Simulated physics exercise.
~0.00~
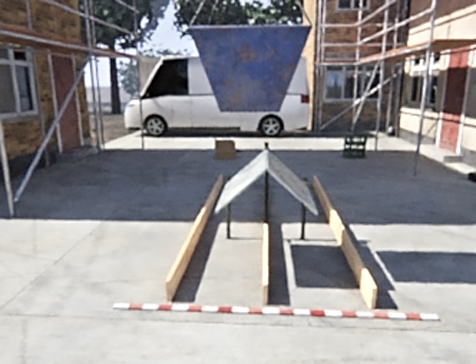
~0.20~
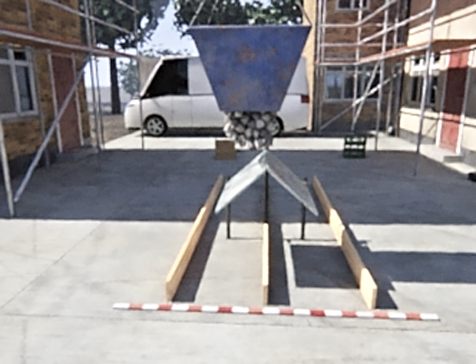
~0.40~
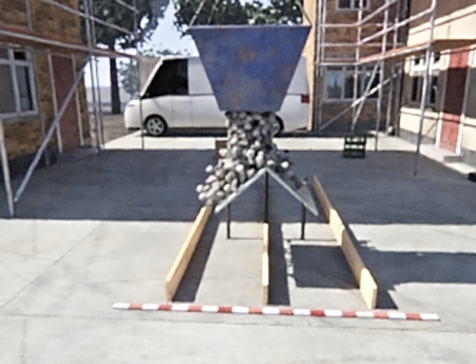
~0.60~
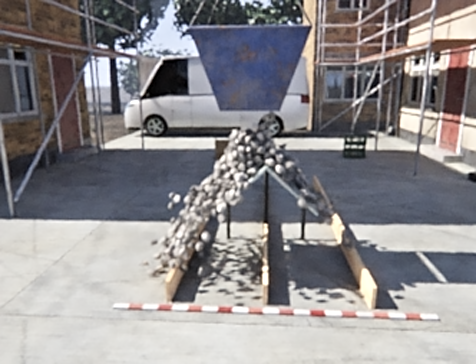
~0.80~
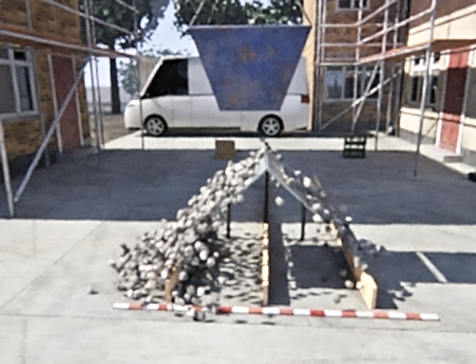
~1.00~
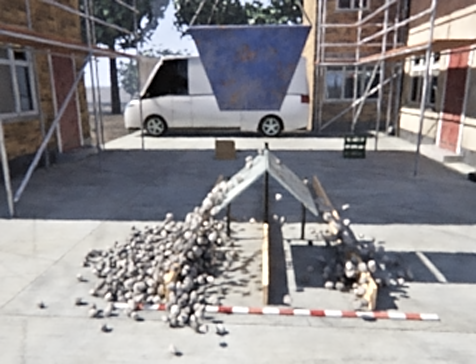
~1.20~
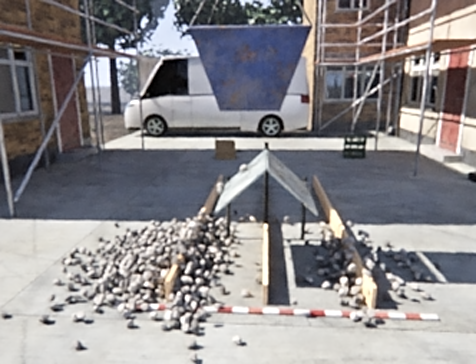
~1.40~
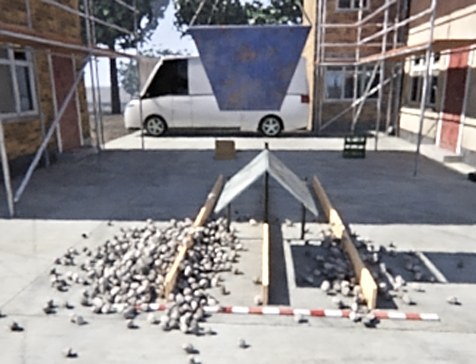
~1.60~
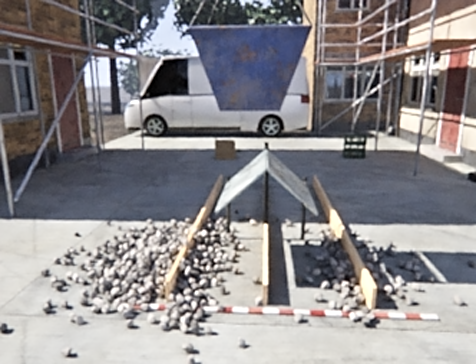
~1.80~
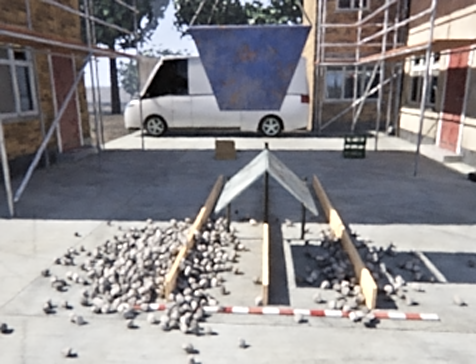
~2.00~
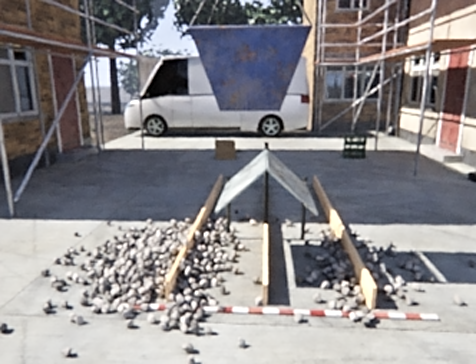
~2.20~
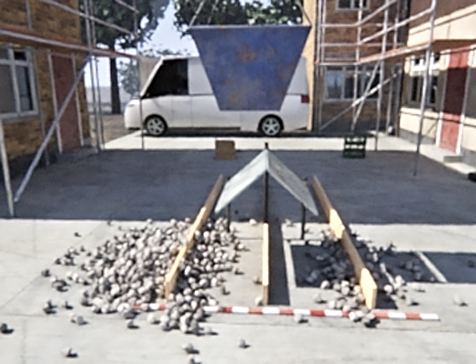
Blue skip dropping stones onto a peaked steel ridge, most sliding left and spilling over the planks, fewer settling on the right.
